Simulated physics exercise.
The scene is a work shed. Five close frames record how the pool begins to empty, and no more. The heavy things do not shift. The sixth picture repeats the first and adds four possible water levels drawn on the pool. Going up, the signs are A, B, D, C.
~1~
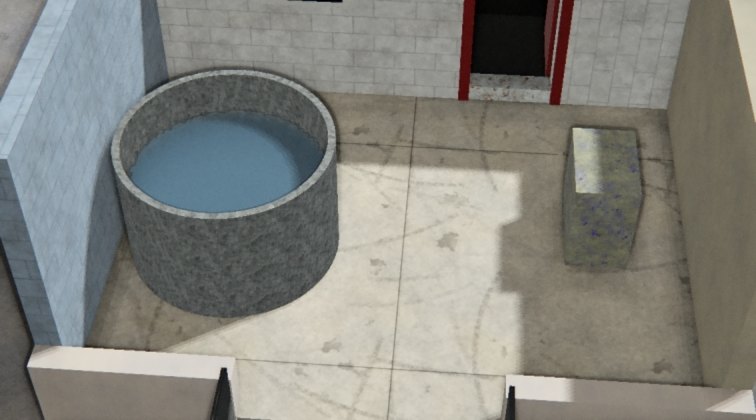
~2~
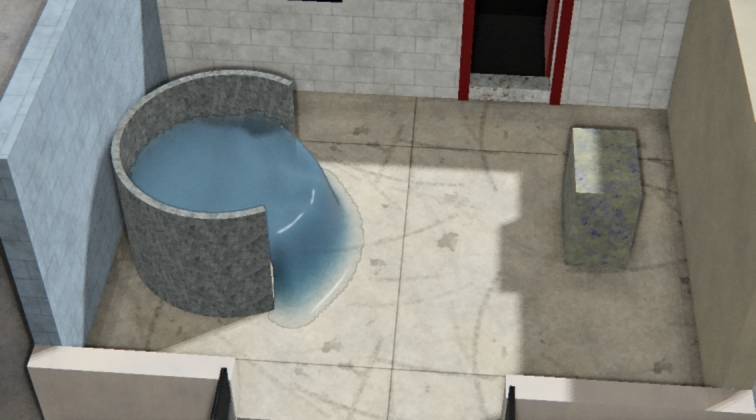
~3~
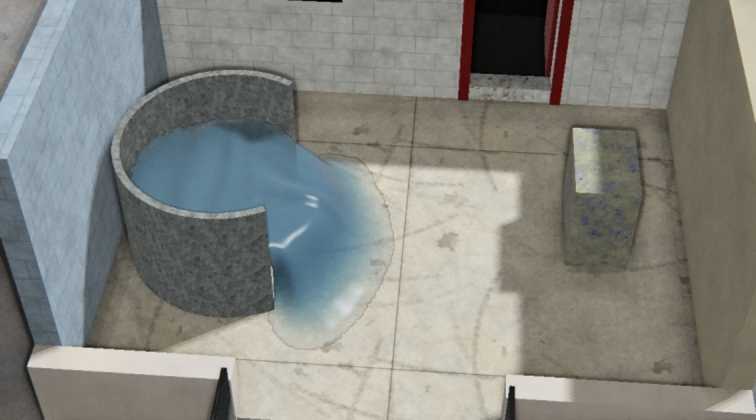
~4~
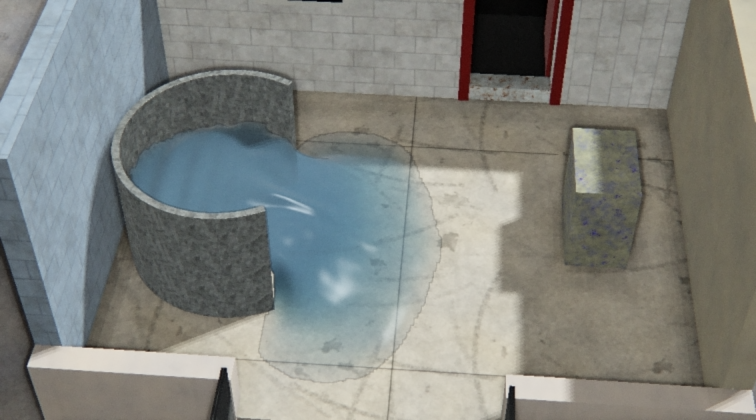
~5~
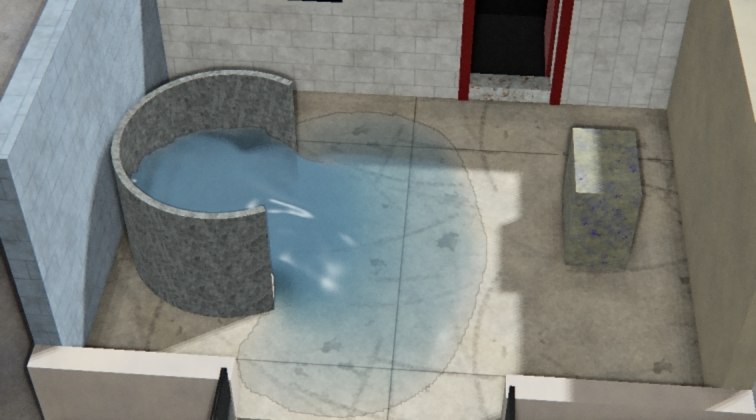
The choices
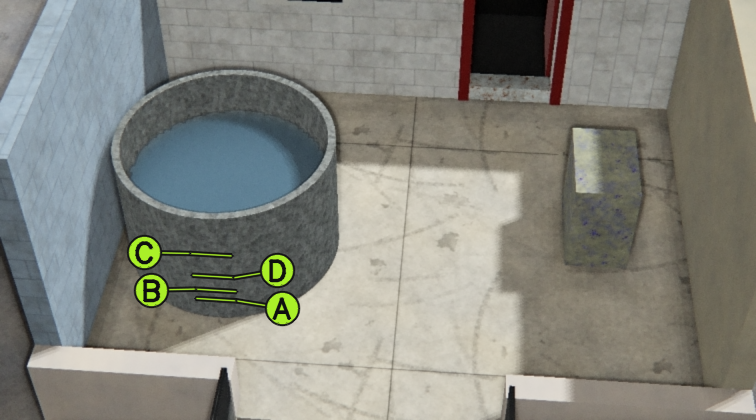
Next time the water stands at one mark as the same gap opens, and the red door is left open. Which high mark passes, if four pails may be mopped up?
C is the one.
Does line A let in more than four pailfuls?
No, not at all.
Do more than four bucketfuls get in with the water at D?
No.
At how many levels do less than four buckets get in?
All of them.
On the marked copy, A at (216, 299); B at (215, 290); C at (210, 254); D at (213, 276); from the bottom up A, B, D, C.
For line A, nothing gets over.
For line B, nothing gets over.
For line C, a splash gets over, under a bucket.
For line D, nothing gets over.
